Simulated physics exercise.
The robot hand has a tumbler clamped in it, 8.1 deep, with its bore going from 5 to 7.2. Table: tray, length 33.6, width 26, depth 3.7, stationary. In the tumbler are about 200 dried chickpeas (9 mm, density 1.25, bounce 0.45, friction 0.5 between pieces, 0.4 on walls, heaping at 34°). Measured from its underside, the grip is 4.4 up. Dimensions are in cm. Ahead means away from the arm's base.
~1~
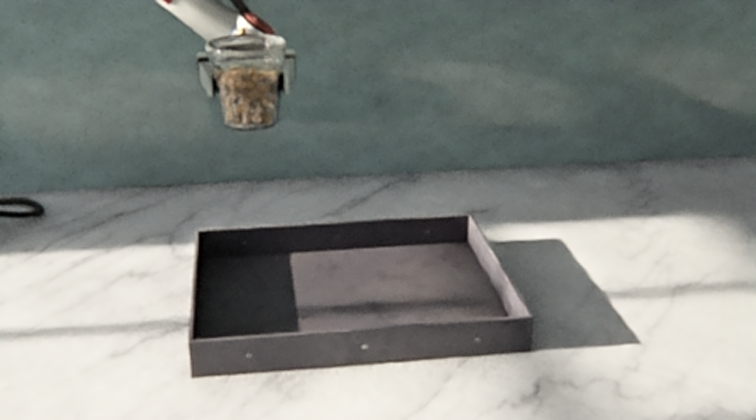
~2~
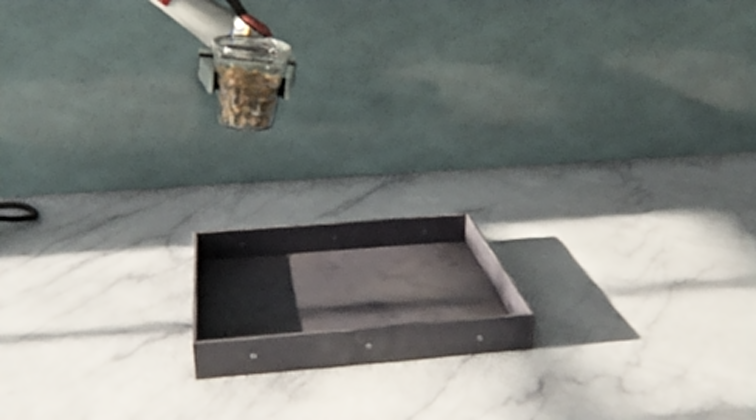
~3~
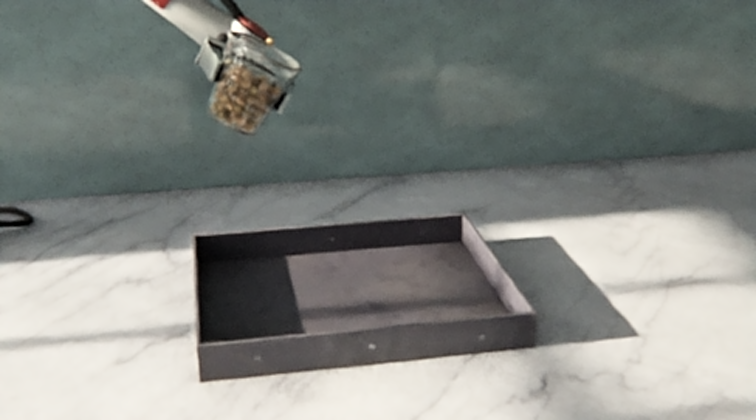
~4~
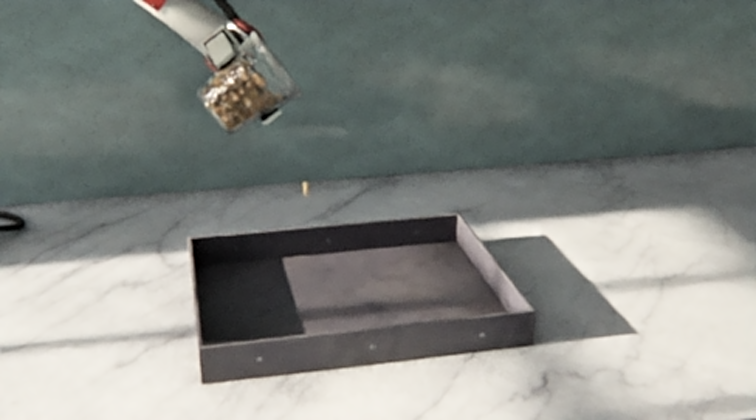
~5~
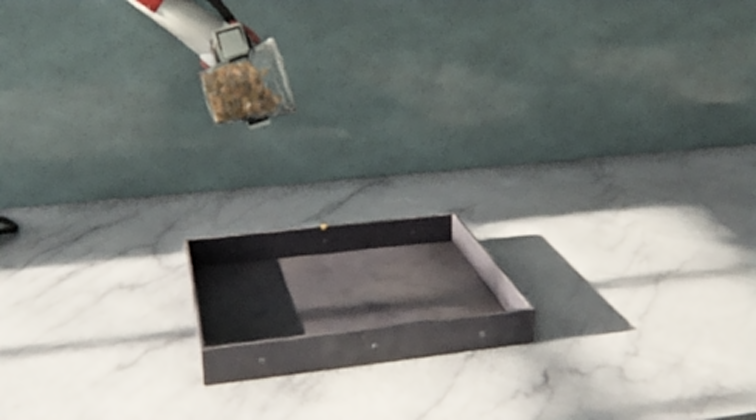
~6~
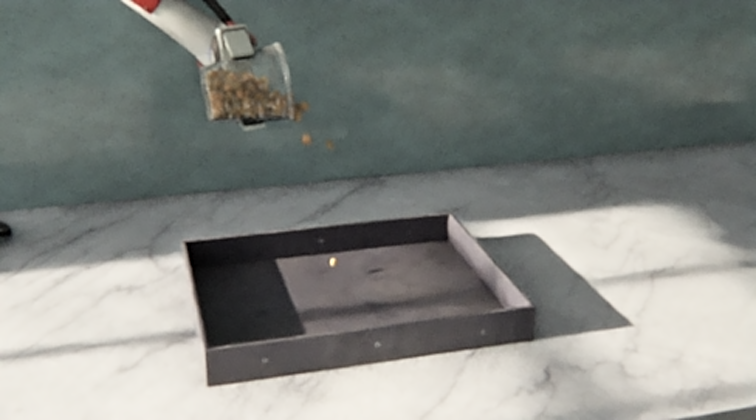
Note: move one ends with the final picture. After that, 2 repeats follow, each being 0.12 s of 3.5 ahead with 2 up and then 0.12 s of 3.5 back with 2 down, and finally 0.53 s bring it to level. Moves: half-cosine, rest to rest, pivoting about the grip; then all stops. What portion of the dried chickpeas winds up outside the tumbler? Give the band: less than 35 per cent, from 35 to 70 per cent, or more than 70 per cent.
The band is more than 70 per cent.
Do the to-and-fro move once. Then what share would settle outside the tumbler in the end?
Roughly 80 percent.
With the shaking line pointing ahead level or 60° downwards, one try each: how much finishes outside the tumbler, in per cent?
First try about 90 %, second try about 35 %.
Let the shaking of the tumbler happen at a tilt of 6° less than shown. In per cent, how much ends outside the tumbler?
85 %.
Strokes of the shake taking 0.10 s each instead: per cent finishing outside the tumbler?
Estimate: Close to 100 percent.
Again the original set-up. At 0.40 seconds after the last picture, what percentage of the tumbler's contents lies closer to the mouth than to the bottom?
Some 90 percent is in that half.
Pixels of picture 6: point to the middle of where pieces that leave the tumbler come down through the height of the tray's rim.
They come through centred close to (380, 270).
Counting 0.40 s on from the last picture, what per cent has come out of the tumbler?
Roughly 80 per cent by then.
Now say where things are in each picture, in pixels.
Tumbler middle at (248, 85), level; upper third of the load around (247, 77), from x 220 to 275, top at y 30; 199 in the tumbler, in the first picture.
Tumbler middle at (249, 86), tilted 8° forward; upper third of the load around (244, 78), from x 220 to 275, top at y 30, in the second picture.
Tumbler middle at (248, 88), tilted 29° forward; upper third of the load around (241, 80), from x 215 to 280, top at y 40; 198 in the tumbler, 1 in flight or on a rim, in the third picture.
Tumbler middle at (245, 89), tilted 55° forward; upper third of the load around (239, 78), from x 210 to 305, top at y 60; 198 in the tumbler, 1 in flight or on a rim, in the fourth picture.
Tumbler middle at (244, 89), tilted 76° forward; upper third of the load around (236, 79), from x 205 to 325, top at y 65; 198 in the tumbler, 1 in the tray, in the fifth picture.
Tumbler middle at (244, 89), tilted 84° forward; upper third of the load around (231, 84), from x 210 to 335, top at y 75; 196 in the tumbler, 1 in the tray, 2 in flight or on a rim, in the sixth picture.
Then, 0.40 s later, tilted 84° forward, highest piece 26 above the table; 147 in the tray, 43 in the tumbler, 9 in flight or on a rim.
Then, 0.81 s later, tilted 27° forward, highest piece 26 above the table; 186 in the tray, 12 in the tumbler, 1 on the table or floor.
Then, 1.21 s later, level, highest piece 24 above the table; 186 in the tray, 12 in the tumbler, 1 on the table or floor.
Then, 2.26 s later, level, highest piece 24 above the table; 186 in the tray, 12 in the tumbler, 1 on the table or floor.
At rest, 186 in the tray, 12 in the tumbler, 1 on the table or floor. That is 94 % outside the tumbler.
